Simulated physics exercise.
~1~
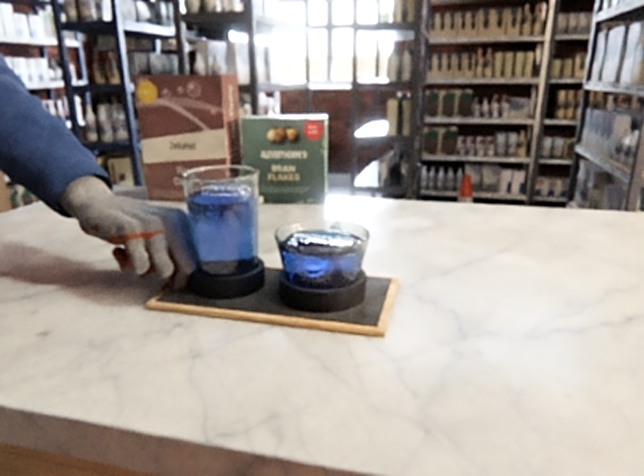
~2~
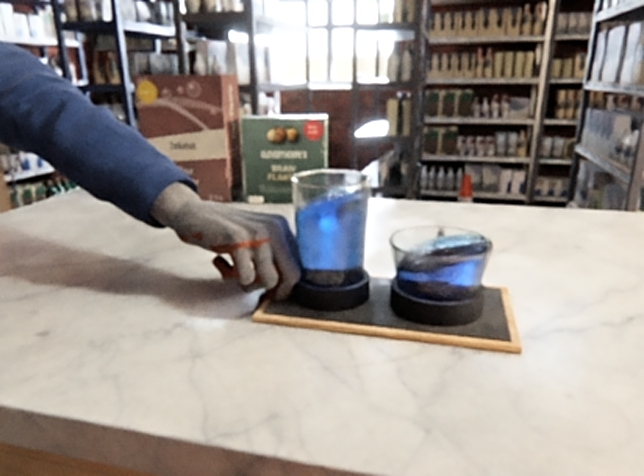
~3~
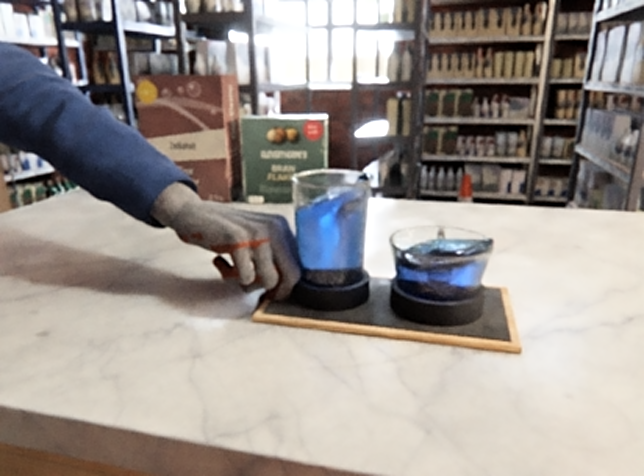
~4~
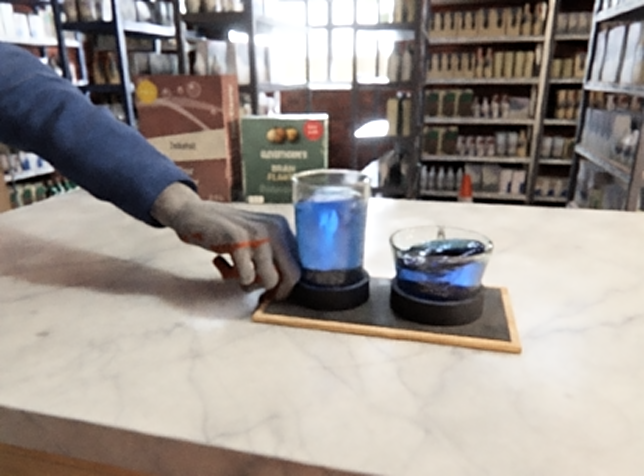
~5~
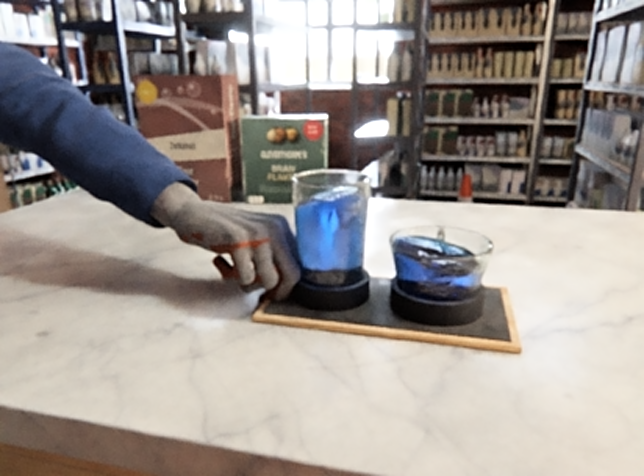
On a pale marble counter in a room lined with stocked shelves, a gray hand in a blue sleeve is at the left end of a dark tray with a light edge. The tray carries a tall glass on the left and a wide cup on the right, both open and holding blue water. The tray slides to the right with the hand and stops. The water tilts steeply in both vessels, climbing toward the right rim of the wide cup. It then rocks back and forth while the tray stays put. At the end, the vessels stand upright, their water still uneven, with the hand beside them.
